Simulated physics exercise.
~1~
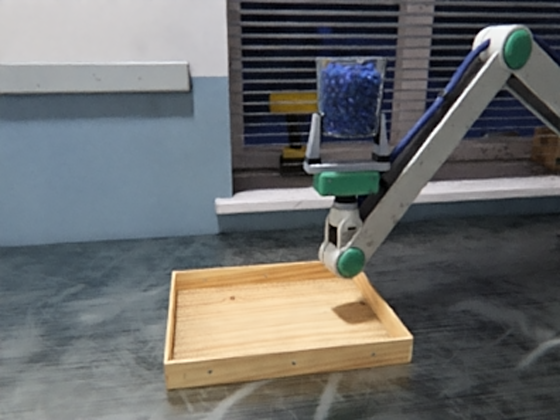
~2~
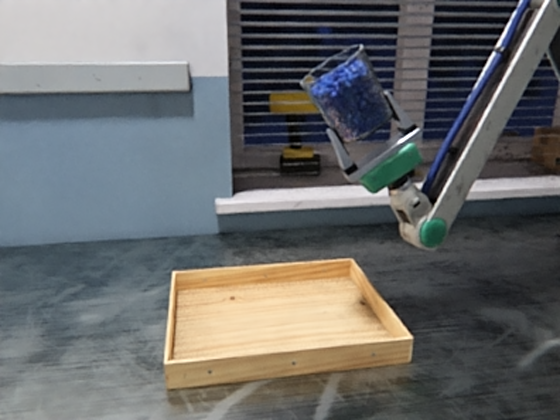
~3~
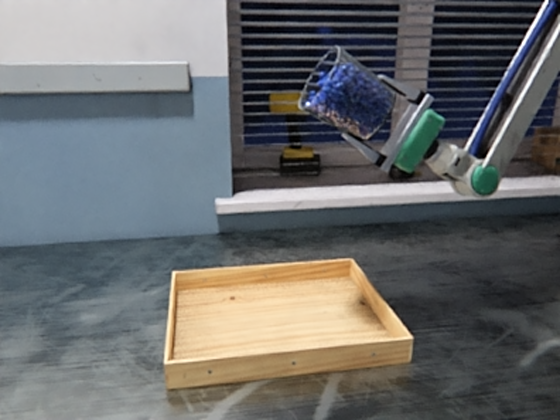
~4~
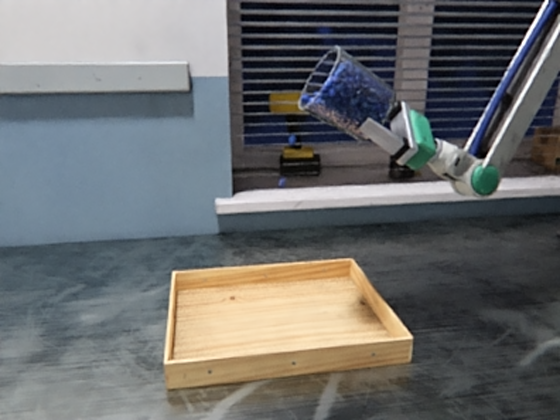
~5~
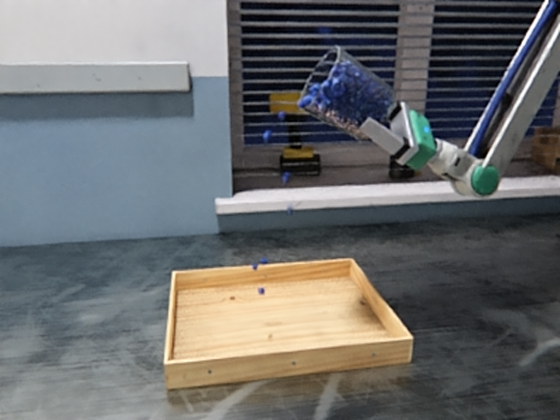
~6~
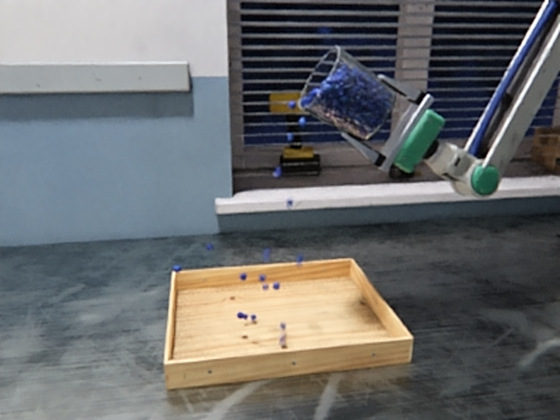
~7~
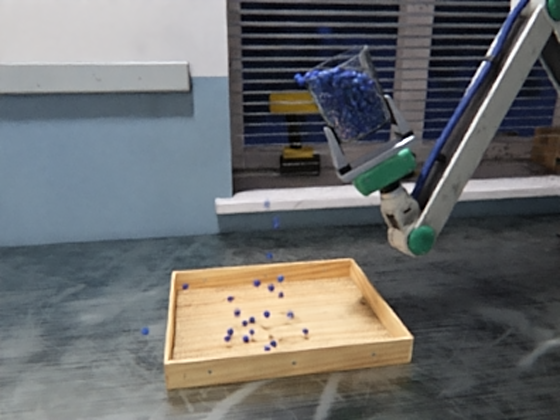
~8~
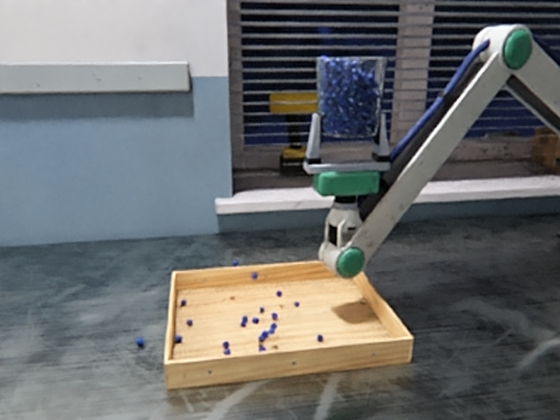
To begin with, a robotic arm holds a clear tumbler full of small blue beads upright above a shallow, empty wooden tray on a dark table. The arm then swings its wrist to the right and tips the tumbler over to the left, until it leans steeply with its mouth toward the upper left. After a brief pause in that pose, a few beads spill over the rim and drop, scattering across the tray. The arm then turns the tumbler back upright as the last ones fall. Finally, the tumbler stands upright in the gripper, still mostly full, with a sprinkling of beads in the tray and one on the table to its left.
